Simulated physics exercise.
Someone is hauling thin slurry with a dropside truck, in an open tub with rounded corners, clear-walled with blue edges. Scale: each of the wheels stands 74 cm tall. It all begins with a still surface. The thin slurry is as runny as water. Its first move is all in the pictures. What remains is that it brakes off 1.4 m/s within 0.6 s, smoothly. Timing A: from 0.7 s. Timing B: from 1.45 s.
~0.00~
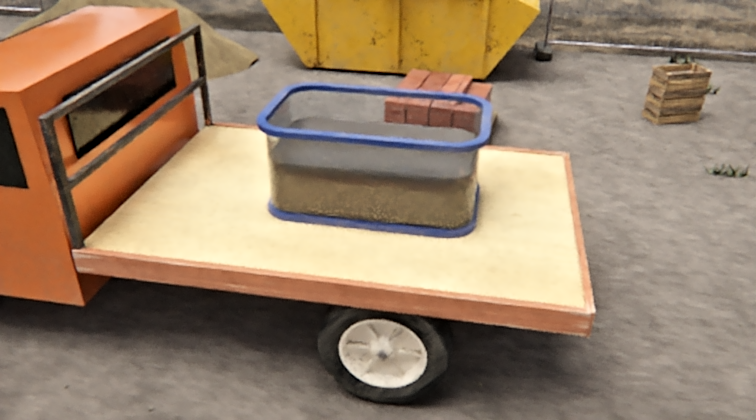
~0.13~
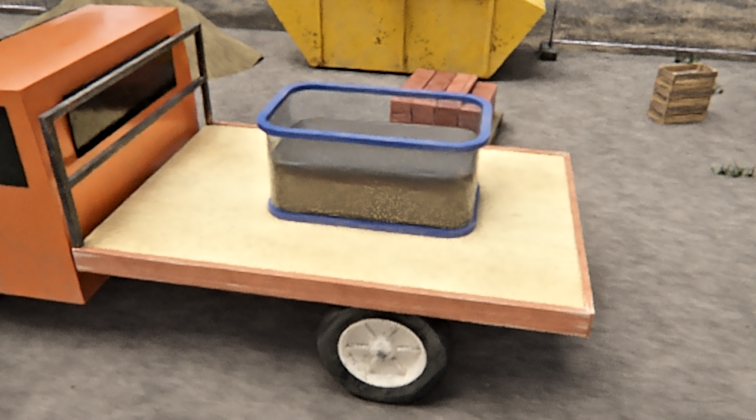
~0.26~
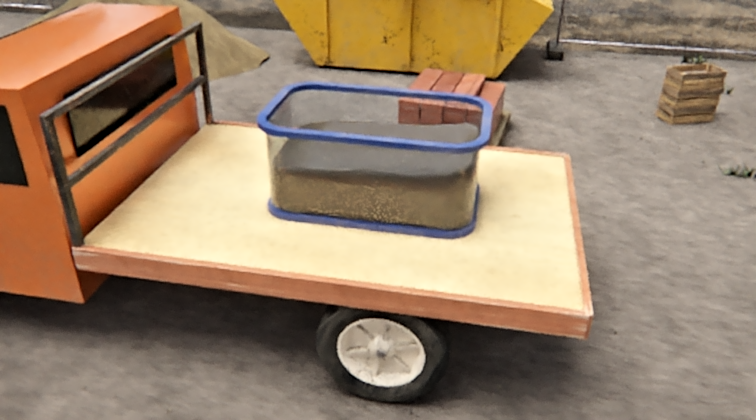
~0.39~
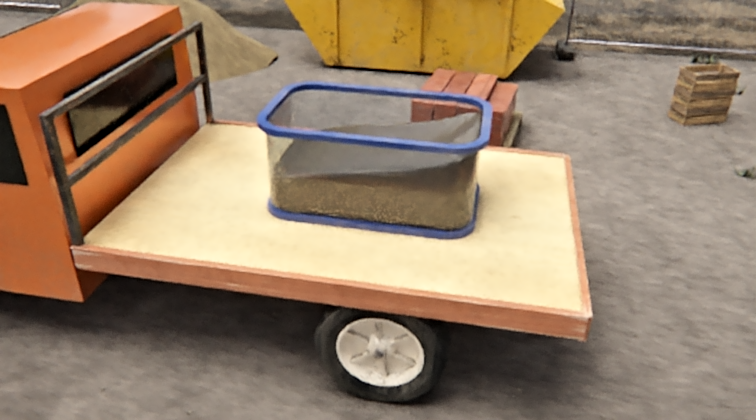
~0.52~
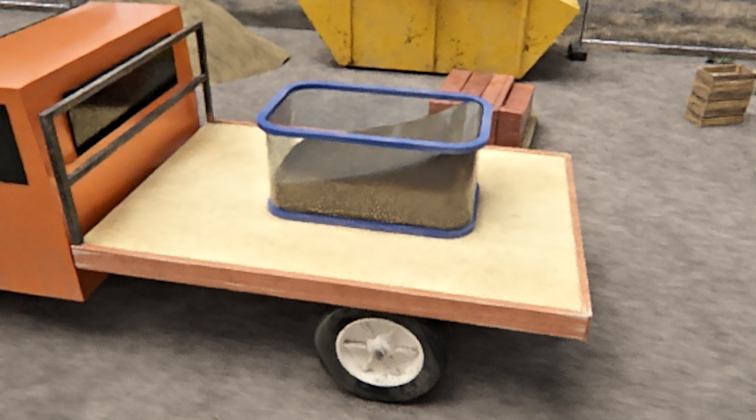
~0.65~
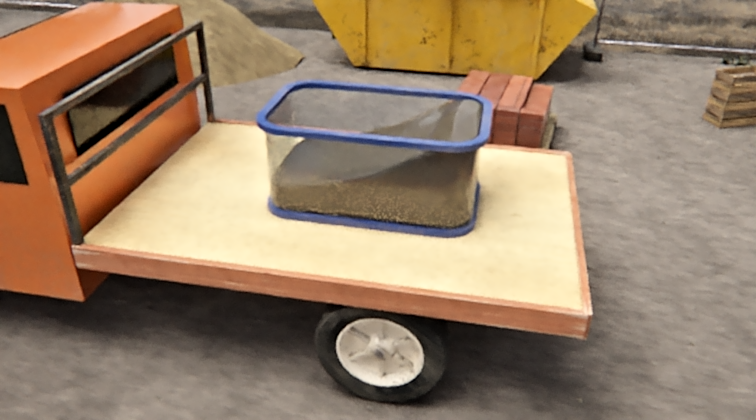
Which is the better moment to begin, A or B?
The smaller loss comes with plan B.
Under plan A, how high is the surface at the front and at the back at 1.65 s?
Front 50 cm, back 10 cm.
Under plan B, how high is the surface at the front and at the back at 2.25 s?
Front 46 cm, back 34 cm.
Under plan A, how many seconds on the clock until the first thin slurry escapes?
At about 1.6 s.
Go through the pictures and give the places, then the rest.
The surface is at (281, 152) by the front wall; at (463, 169) by the back wall; it lies level with the rim line; the front is on the left, levels are read along the near wall; a wheel hub at (381, 360), in the first picture.
The surface is at (281, 152) by the front wall; at (463, 169) by the back wall; it lies level with the rim line, in the second picture.
The surface is at (281, 160) by the front wall; at (464, 161) by the back wall; it climbs 6° towards the back, in the third picture.
The surface is at (282, 169) by the front wall; at (465, 150) by the back wall; it climbs 13° towards the back, in the fourth picture.
The surface is at (282, 174) by the front wall; at (465, 137) by the back wall; it climbs 19° towards the back, in the fifth picture.
The surface is at (282, 175) by the front wall; at (466, 126) by the back wall; it climbs 21° towards the back; a wheel hub at (378, 359), in the sixth picture.
For plan A, At 1.65 s the surface is 50 cm up at the front and 10 cm at the back; 5 per cent is out, over the front.
For plan A, At 4.28 s 15 per cent is out, over the front, 41 of 274 litres.
For plan B, At 2.25 s the surface is 46 cm up at the front and 34 cm at the back; 1 per cent is out, over the front.
For plan B, At 5.03 s 1 per cent is out, over the front, 2 of 274 litres.
